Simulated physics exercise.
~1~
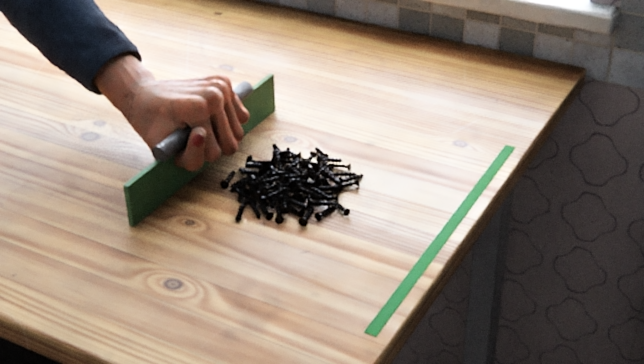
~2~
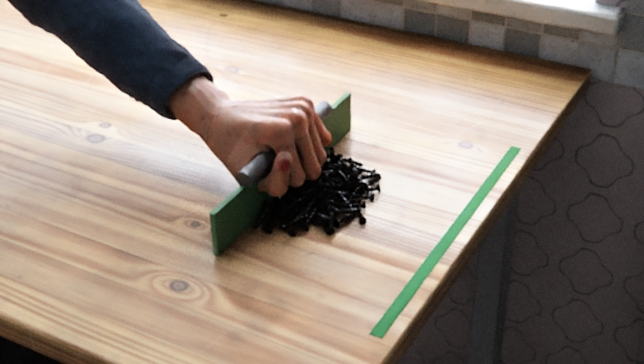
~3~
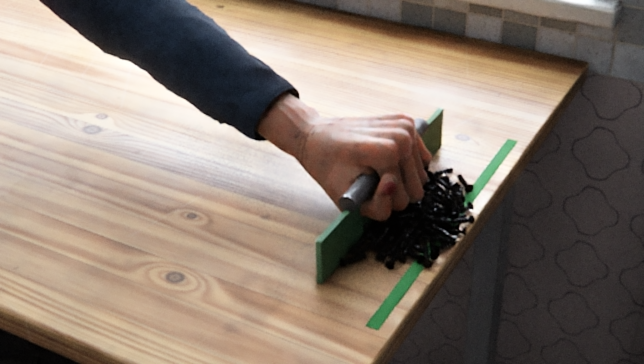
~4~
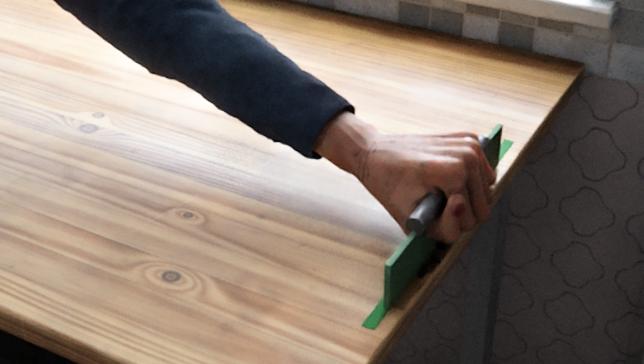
On a wooden tabletop, a hand pushing a heap of black screws rightward with a green scraper, stopping at green tape, heap gone from view.
